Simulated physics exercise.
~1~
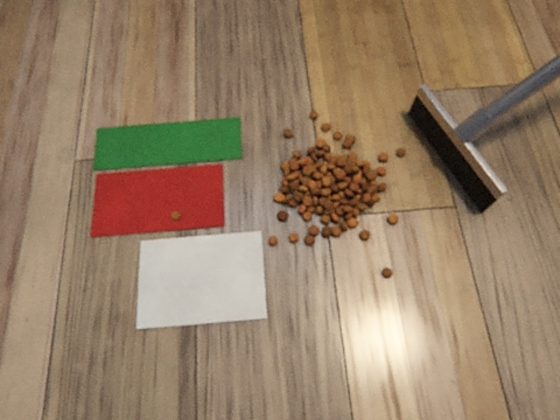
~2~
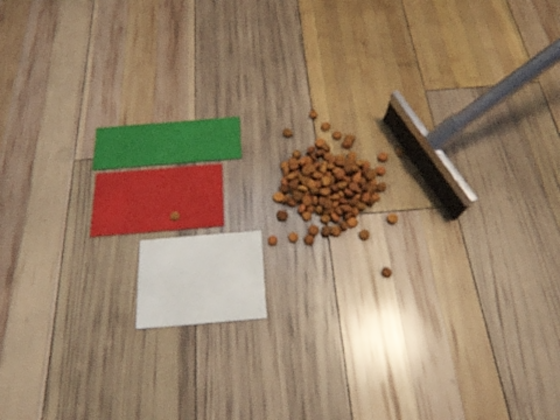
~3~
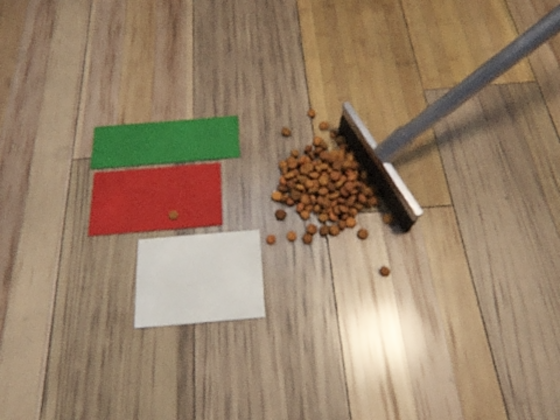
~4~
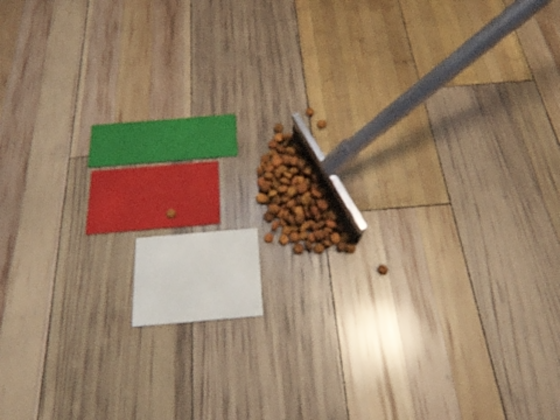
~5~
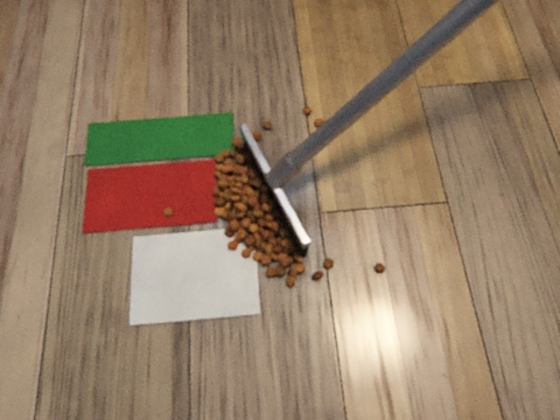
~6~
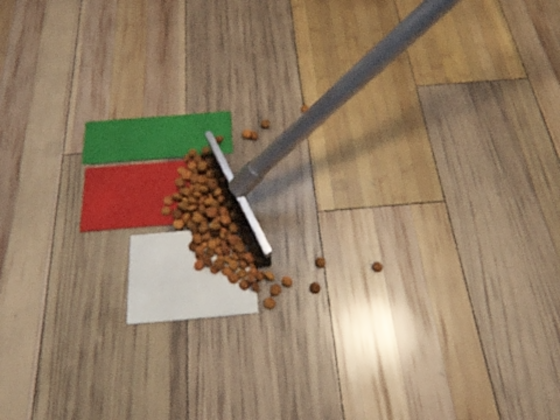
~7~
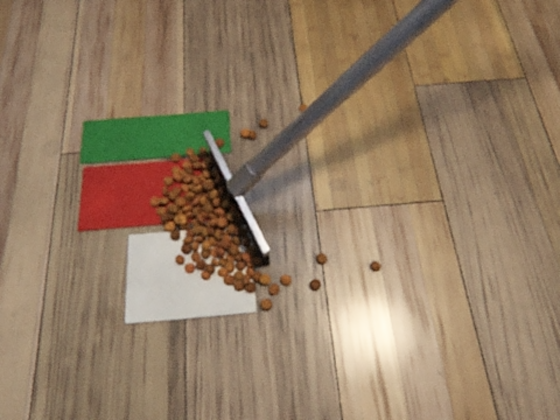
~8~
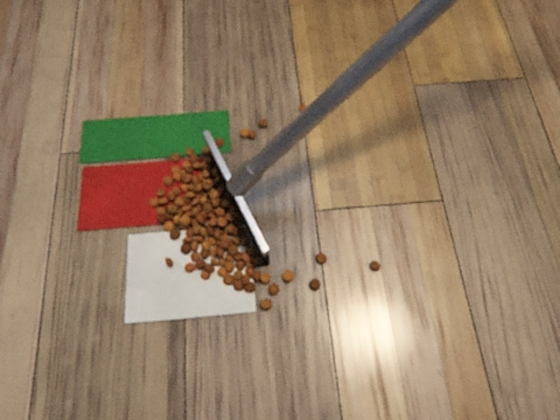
A loose heap of brown kibble lies on a wood-plank floor, seen from above at a slant, with green, red and white sheets laid out to its left, green farthest and white nearest. One stray piece already rests on the red sheet. A squeegee-like blade on a long grey handle comes in from the right, meets the heap and pushes it leftwards, bunching it along the blade. The pieces spread over the red and white sheets as the blade stops. It stays there, with kibble covering parts of both sheets and a few bits left scattered behind on the bare floor.
